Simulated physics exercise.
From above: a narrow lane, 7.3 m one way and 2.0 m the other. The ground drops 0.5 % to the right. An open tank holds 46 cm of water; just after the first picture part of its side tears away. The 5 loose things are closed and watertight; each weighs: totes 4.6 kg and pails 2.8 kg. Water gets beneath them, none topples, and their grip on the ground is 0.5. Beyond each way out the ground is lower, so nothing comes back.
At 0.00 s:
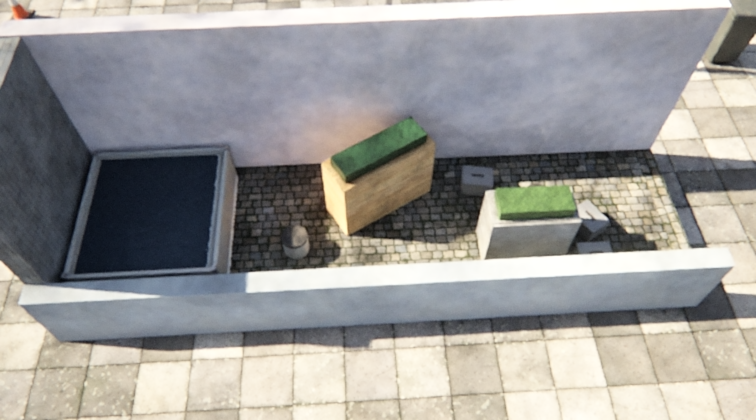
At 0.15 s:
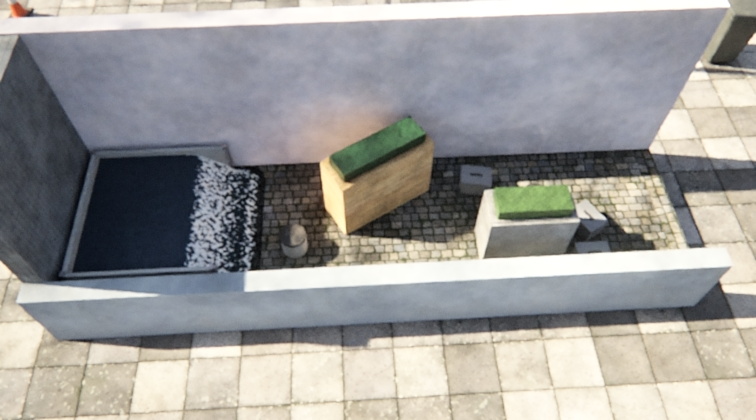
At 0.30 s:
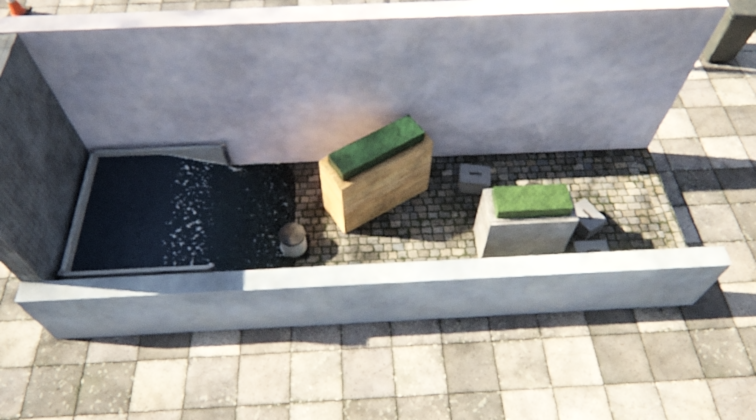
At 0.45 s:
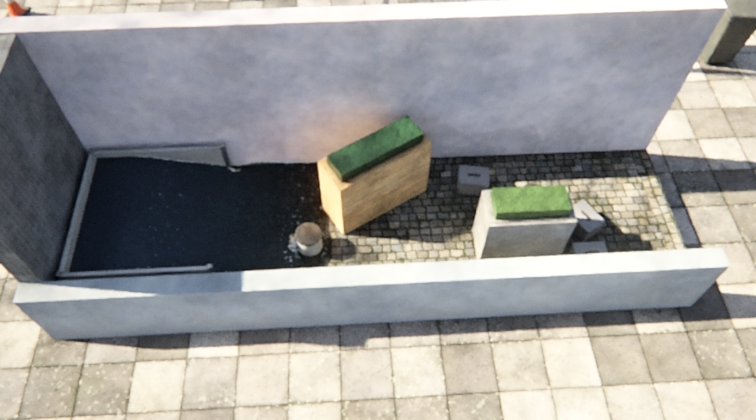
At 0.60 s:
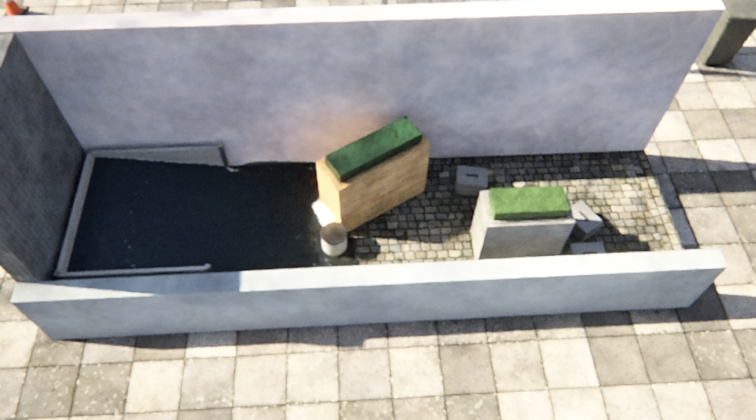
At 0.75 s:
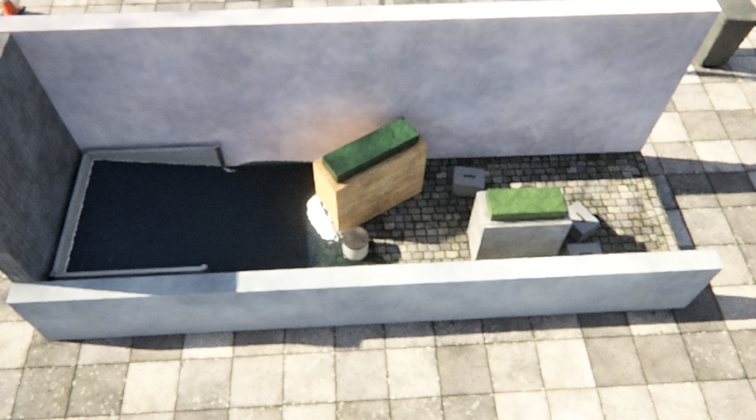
A narrow walled lane of dark cobbles, set in pale paving, is seen from high above, with the view drifting very slightly. A wide tank of dark water fills the left end, with a small grey pail beside it, a green-topped tan block mid-lane, and a green-topped grey block farther right. The tank's right side gives way, water rushes out foaming across the cobbles, and the pail slides right past the tan block's base.
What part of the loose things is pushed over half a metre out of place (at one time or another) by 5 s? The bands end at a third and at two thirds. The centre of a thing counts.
That comes to one to two thirds.
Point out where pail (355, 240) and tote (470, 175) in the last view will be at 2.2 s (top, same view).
Around (461, 232) and (507, 188).
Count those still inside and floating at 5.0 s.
2 of them.
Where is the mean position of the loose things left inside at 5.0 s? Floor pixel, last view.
Around (518, 206).
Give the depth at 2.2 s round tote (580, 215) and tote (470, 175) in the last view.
Roughly 1 and 4 cm.
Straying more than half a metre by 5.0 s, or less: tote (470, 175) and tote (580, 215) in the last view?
In turn: Over, under.
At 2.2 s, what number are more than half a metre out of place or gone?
I count 3.
After 1.1 s 1 of 5 are over 50 cm from their spots; 0 afloat.
After 2.2 s 3 of 5 are over 50 cm from their spots; 1 afloat.
After 3.5 s 3 of 5 are over 50 cm from their spots; 1 afloat.
After 5.0 s 3 of 5 are over 50 cm from their spots, and 3 have been at some point; 2 afloat.
